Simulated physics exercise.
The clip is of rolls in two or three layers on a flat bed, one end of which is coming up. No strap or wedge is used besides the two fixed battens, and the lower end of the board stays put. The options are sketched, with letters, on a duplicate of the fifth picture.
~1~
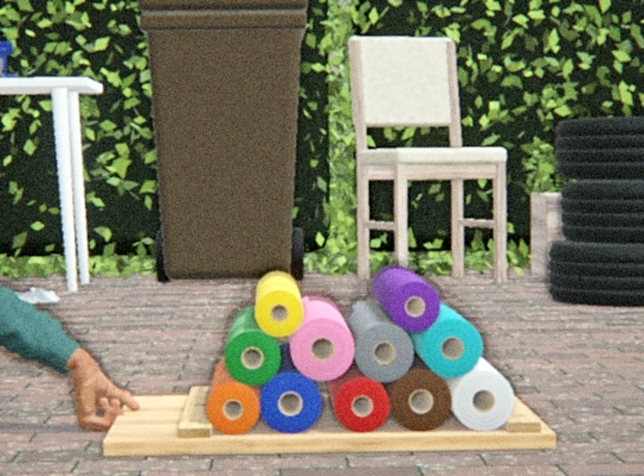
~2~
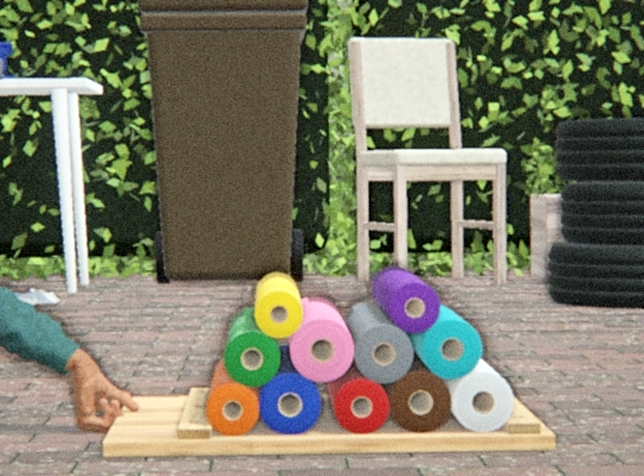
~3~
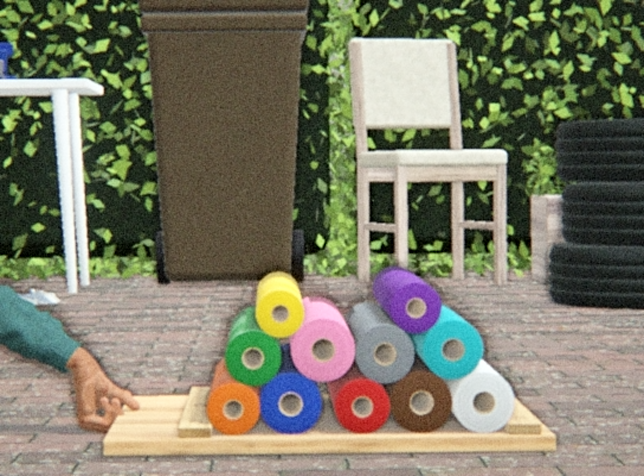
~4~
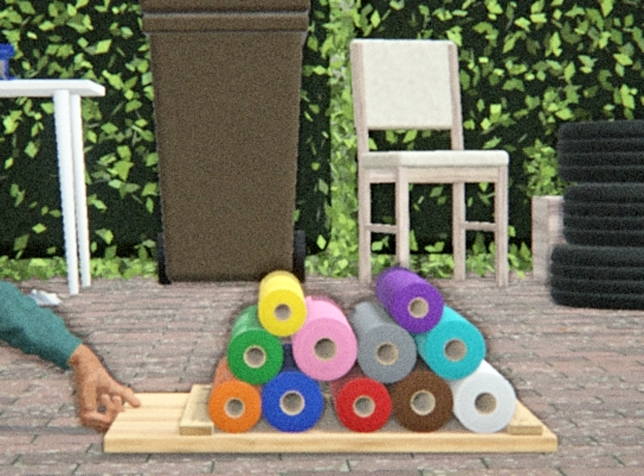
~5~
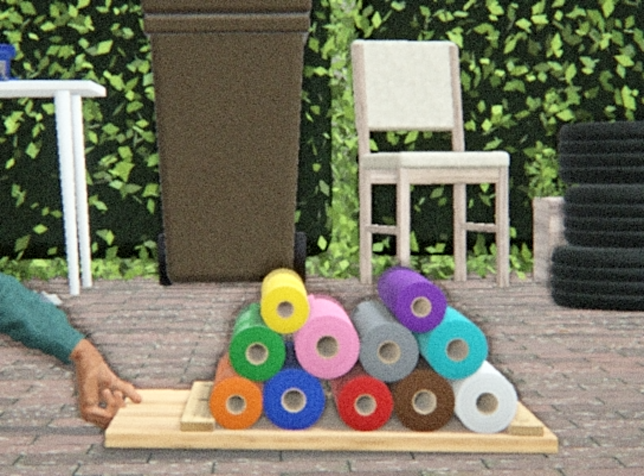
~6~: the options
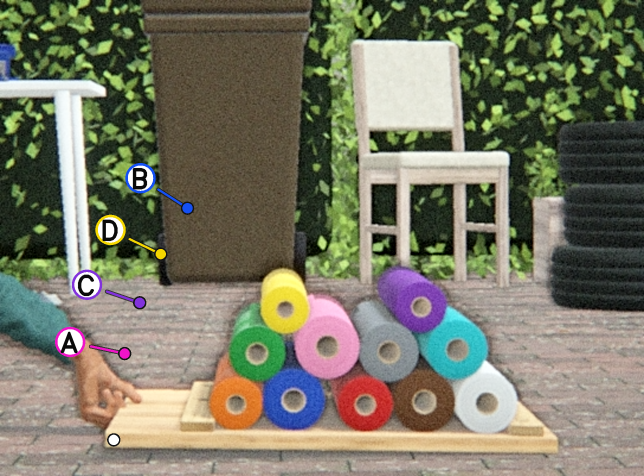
Colorful rolls sat stacked in layers on a flat wooden board on brick paving, while a hand at the left touched the board's end; the board and rolls barely moved at all.
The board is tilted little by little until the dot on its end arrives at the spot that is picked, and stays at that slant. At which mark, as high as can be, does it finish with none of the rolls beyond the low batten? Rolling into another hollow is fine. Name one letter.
Up to A.
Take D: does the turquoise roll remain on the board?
No.
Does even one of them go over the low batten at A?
No, at A.
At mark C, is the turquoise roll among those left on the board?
No.
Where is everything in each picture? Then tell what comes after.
In the first picture, blue roll (290, 403); red roll (362, 406); brown roll (421, 401).
In the second picture, brown roll (421, 402); white roll (483, 402).
In the third picture, board (325, 417); orange roll (233, 409); green roll (253, 358); pink roll (323, 350).
In the fourth picture, board (326, 416); orange roll (235, 408); blue roll (292, 403).
In the fifth picture, board (327, 414); orange roll (236, 404); blue roll (293, 400).
On the marked copy, A at (125, 353); B at (188, 208); C at (139, 303); D at (161, 254); the white dot at (114, 440).
Following A. Soon after the start, board at 11°.
Later, board at 13°.
In the end, board at 13°, none over the low batten.
As for the rest, B eleven over the low batten; C four over the low batten (grey, turquoise, pink, purple); D eleven over the low batten.
